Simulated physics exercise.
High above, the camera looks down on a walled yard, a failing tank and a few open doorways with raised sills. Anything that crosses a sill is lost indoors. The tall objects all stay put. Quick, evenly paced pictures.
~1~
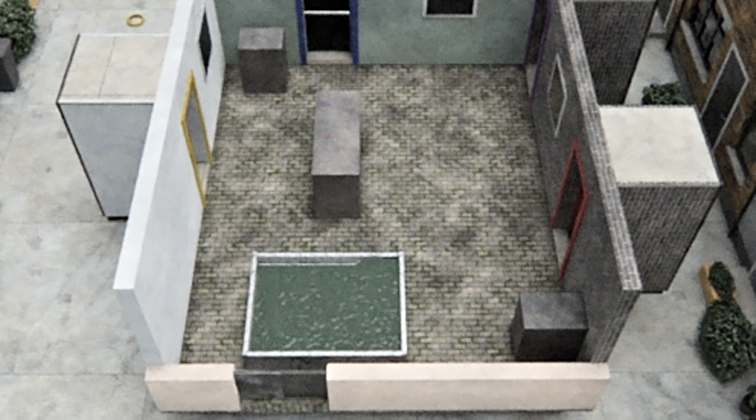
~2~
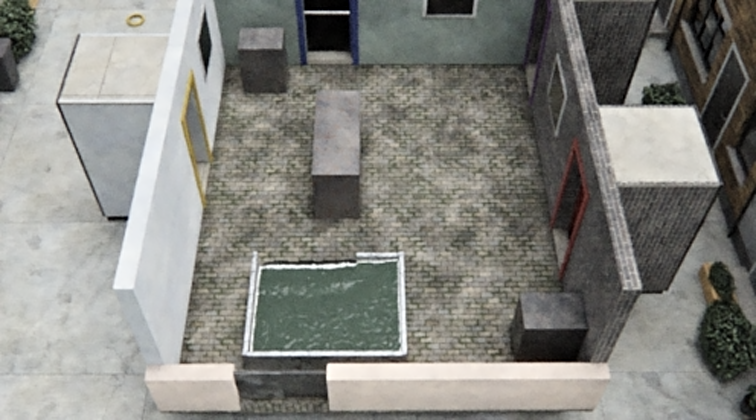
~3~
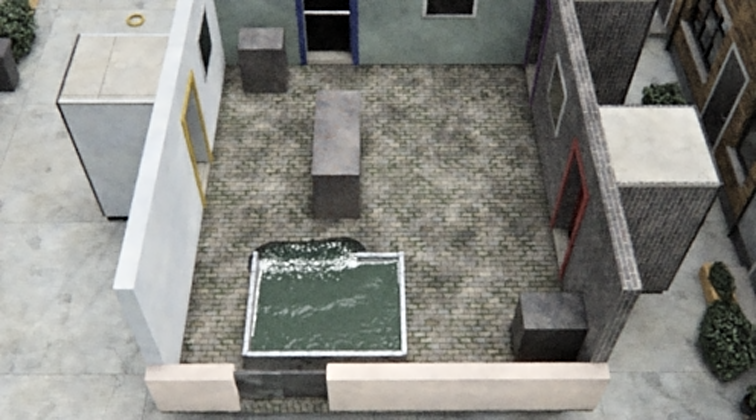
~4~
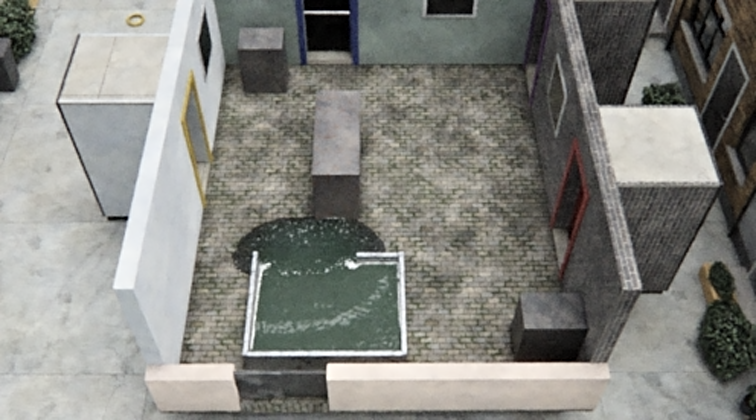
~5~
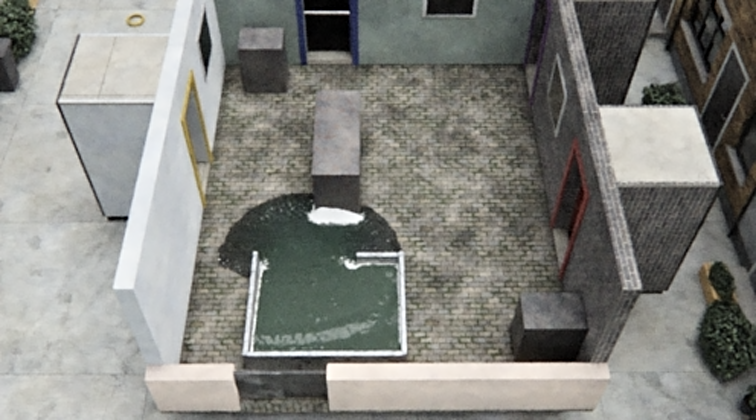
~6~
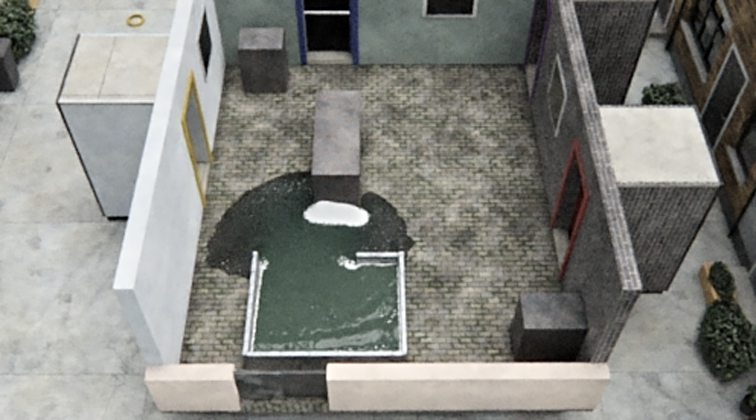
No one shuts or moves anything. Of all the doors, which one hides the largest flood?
That would be the yellow door.
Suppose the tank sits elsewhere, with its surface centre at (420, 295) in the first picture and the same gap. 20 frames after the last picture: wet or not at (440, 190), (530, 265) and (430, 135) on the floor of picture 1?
Point by point, the spots are hit, not hit and hit.
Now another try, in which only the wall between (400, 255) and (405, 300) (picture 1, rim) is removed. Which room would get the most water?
I say the door marked red.
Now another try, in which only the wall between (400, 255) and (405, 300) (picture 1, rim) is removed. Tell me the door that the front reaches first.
It is the one in red.
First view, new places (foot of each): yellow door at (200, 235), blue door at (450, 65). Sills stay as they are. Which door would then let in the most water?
That would be the yellow one.
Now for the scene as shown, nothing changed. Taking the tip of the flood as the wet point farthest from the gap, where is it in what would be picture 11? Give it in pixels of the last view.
My guess is roughly (287, 100).
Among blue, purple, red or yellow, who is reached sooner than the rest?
Note: First reached is the one in yellow.
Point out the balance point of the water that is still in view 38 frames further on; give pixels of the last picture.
Somewhere near (350, 181).
A moment on, water covers 25 % of the floor; red door not reached, yellow door wet at the sill, nothing in, blue door not reached, purple door not reached.
Next, water covers 45 % of the floor; red door not reached, yellow door some in, blue door wet at the sill, nothing in, purple door not reached.
Then, water covers 55 % of the floor; red door a trickle in, yellow door a lot in, blue door a trickle in, purple door not reached.
Later, water covers 80 % of the floor; red door a trickle in, yellow door a lot in, blue door a trickle in, purple door wet at the sill, nothing in.
In the end, water covers 95 % of the floor; red door a trickle in, yellow door a lot in, blue door a trickle in, purple door wet at the sill, nothing in; the yellow door has let in the most.
